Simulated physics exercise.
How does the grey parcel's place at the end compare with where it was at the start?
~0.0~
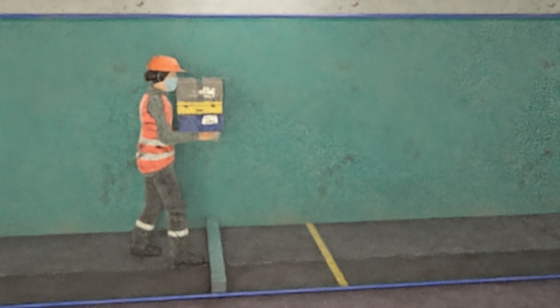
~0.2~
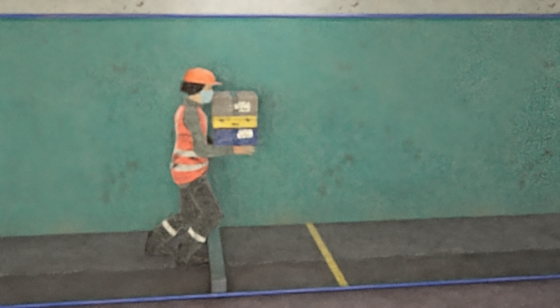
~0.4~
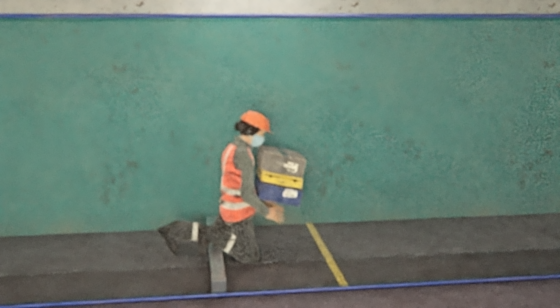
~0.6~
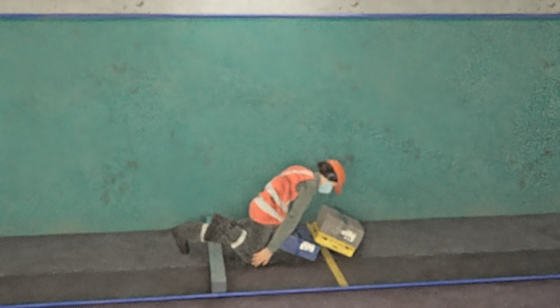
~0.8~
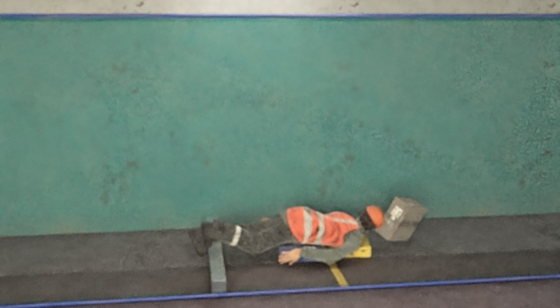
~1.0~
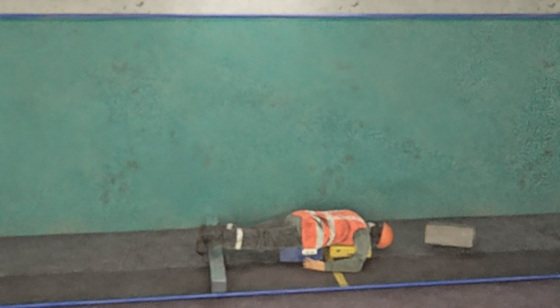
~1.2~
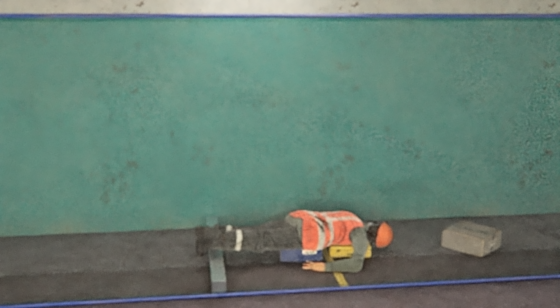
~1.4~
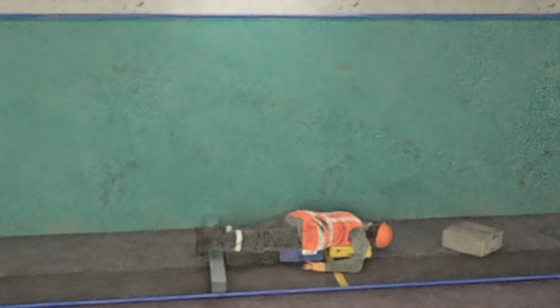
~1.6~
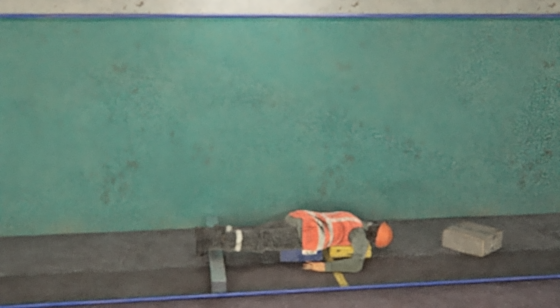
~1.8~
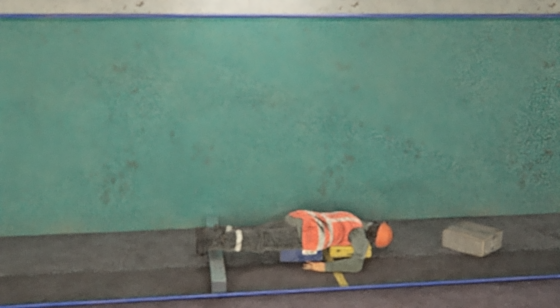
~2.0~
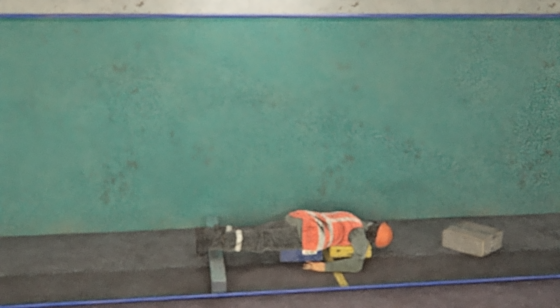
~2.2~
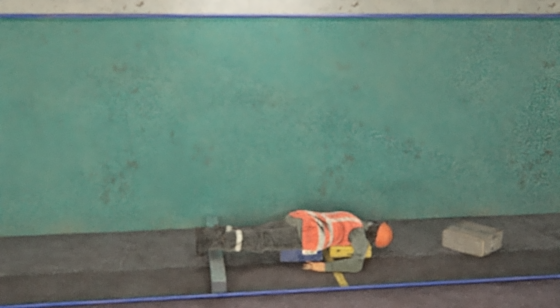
At the start it is on top of the stack in the courier's arms, left of the yellow line. At the end it lies on the ground by itself, well to the right of the line.
